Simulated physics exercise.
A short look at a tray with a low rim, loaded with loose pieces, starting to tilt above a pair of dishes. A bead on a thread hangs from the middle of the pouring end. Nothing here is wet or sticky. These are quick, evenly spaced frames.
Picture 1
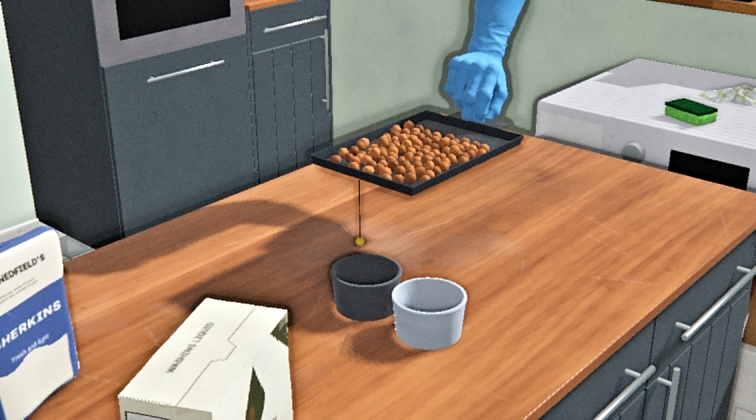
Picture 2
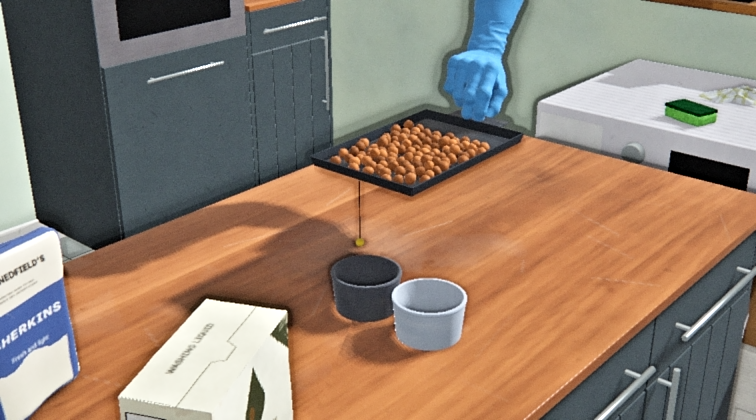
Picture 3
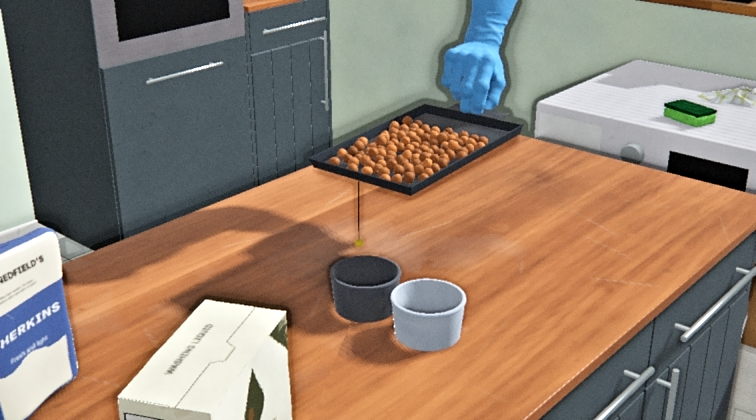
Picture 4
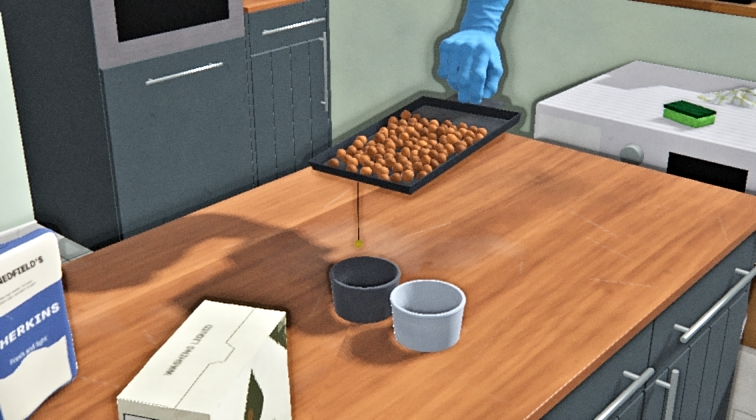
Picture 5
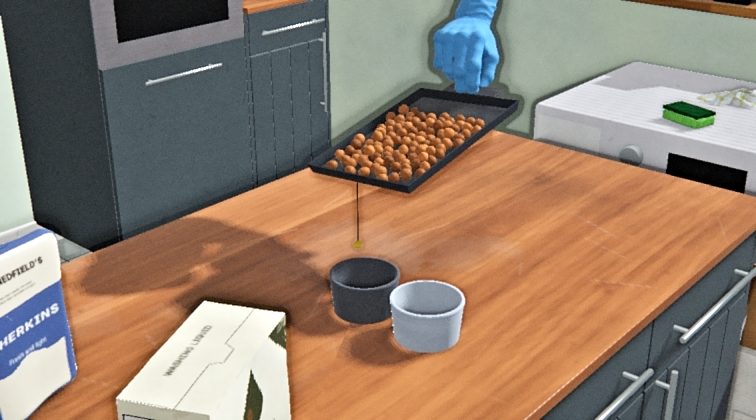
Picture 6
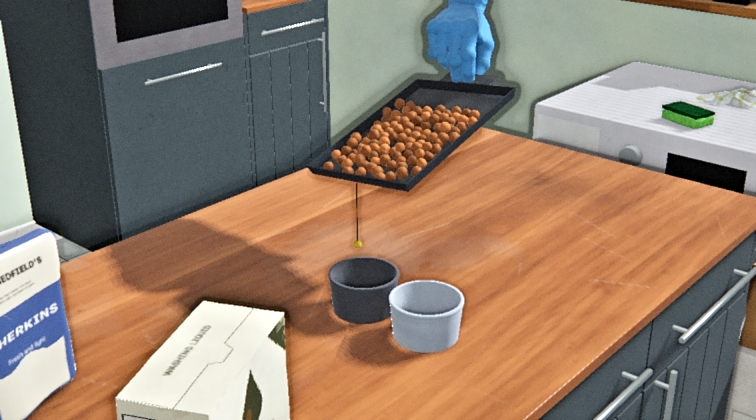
A blue-gloved hand slowly raises the far end of a black tray of brown hazelnuts, tilting it toward its near left corner as the nuts shift slightly. The steady view looks down across a wooden kitchen counter, with dark cabinets behind and a green sponge on a white surface at right. A yellowish bead hangs on a thread above a dark dish beside a pale grey one, with two boxes at lower left.
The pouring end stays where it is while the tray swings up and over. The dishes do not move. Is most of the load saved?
Caught overall: Less than half.
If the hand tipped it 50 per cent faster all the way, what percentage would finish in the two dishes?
Near 10 %.
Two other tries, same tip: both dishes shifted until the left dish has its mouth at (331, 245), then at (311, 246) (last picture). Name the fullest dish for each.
One: The left dish. Two: The left one.
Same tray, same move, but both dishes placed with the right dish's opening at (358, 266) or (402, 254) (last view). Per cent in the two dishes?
The first gives 70 %, the second 0 %.
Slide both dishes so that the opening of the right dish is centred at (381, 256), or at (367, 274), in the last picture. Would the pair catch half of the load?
At the first place below a half, at the second above a half.
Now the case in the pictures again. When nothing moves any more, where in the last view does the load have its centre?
Close to (287, 281).
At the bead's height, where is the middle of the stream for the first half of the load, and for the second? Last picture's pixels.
Early half (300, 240), late half (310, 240).
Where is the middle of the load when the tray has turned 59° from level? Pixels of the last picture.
Roughly at (361, 132).
Soon, tray tipped steeply; all on the tray.
A while on, tray tipped right over; about a third on the tray; a stray few in the left dish; about a third outside both; about a quarter in the air.
Towards the end, tray tipped past a quarter turn; a small part in the left dish; nearly all outside both.
Finally, tray tipped past a quarter turn; none in the right dish; a small part in the left dish; nearly all outside both.
